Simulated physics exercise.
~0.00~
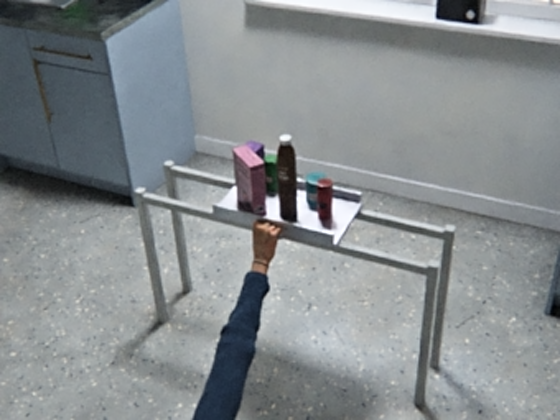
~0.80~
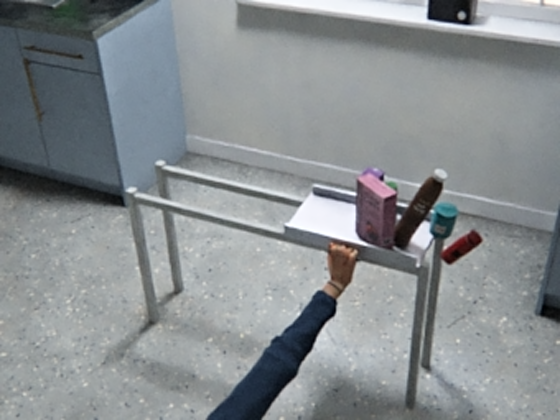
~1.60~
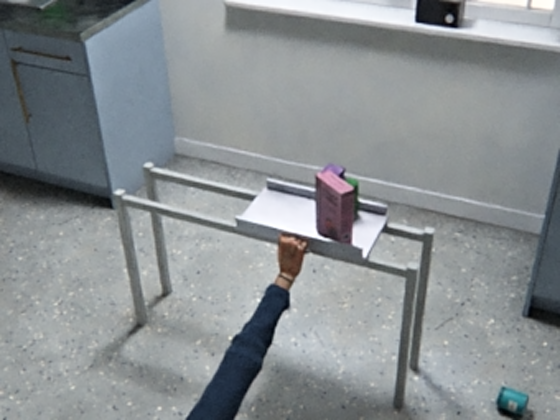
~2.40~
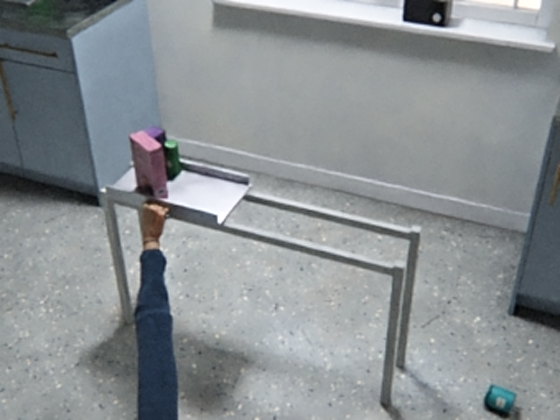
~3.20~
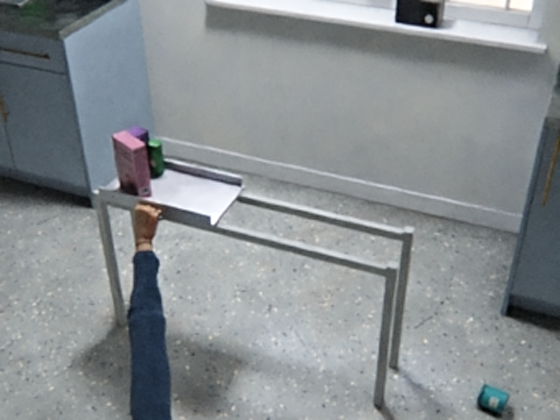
The video shows a hand sliding a white tray of cartons and containers right along a metal rack, where a brown bottle, red container and turquoise jar topple off, then pulling it left, ending with pink, purple and green items still aboard and the jar on the floor.
